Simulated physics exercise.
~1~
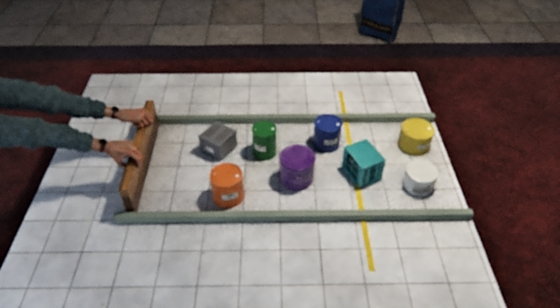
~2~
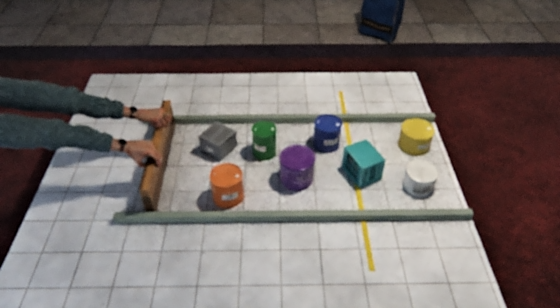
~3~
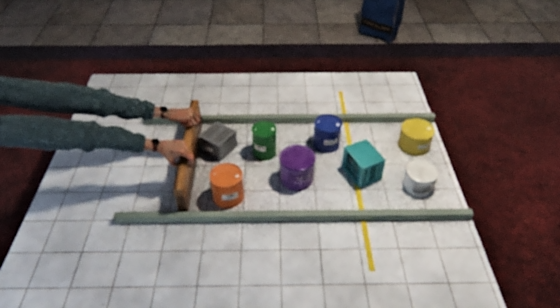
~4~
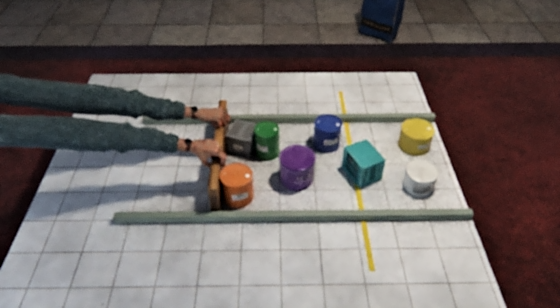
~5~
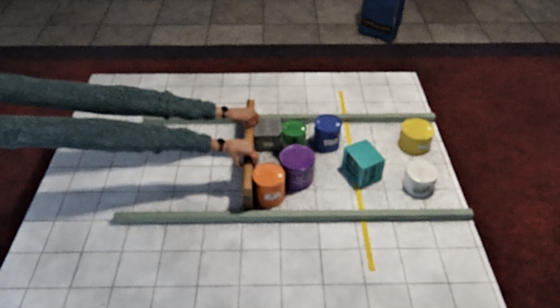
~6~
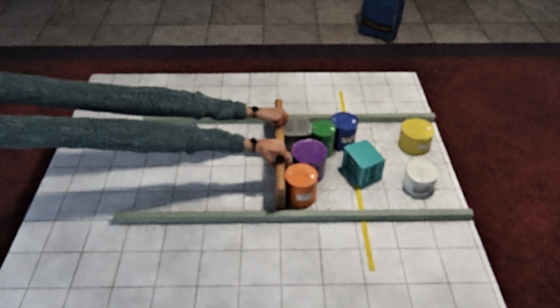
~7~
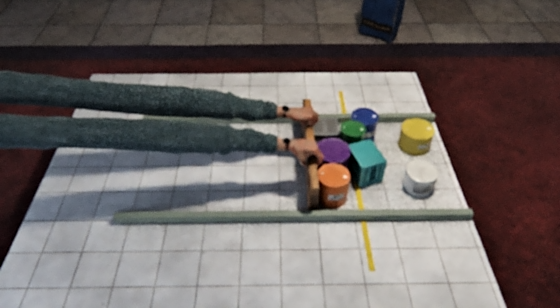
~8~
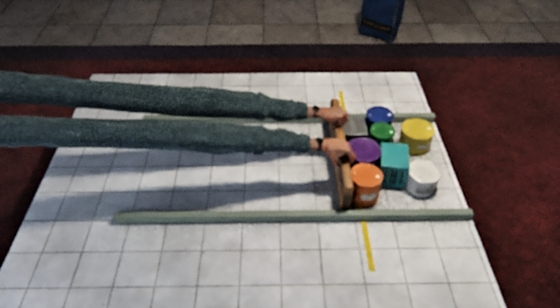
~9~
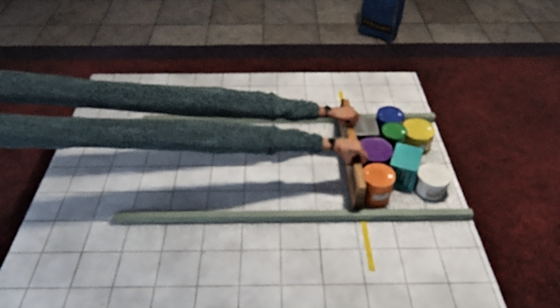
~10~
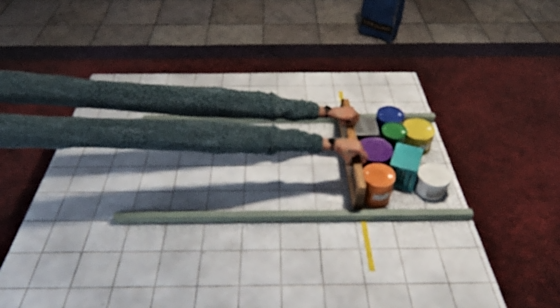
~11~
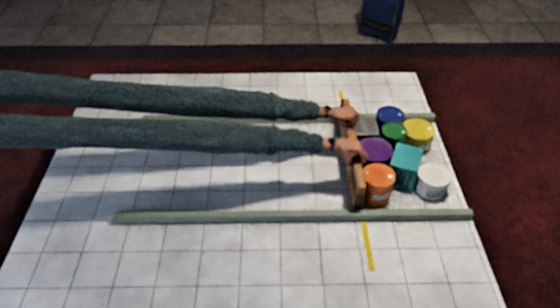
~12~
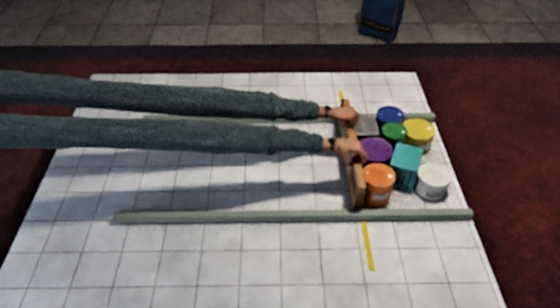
A white tiled platform on a dark red floor is seen from above at an angle, with two pale green rails along it and a yellow tape line across its right part. Between the rails stand a grey box, a turquoise crate and orange, green, purple, blue, yellow and white containers. Two sleeved arms reach in from the left and push an upright wooden plank rightward. It meets the grey box and orange canister, then gathers the green, purple, blue and turquoise items into a cluster. The plank stops around the tape, with everything packed near the right edge and nothing fallen off.
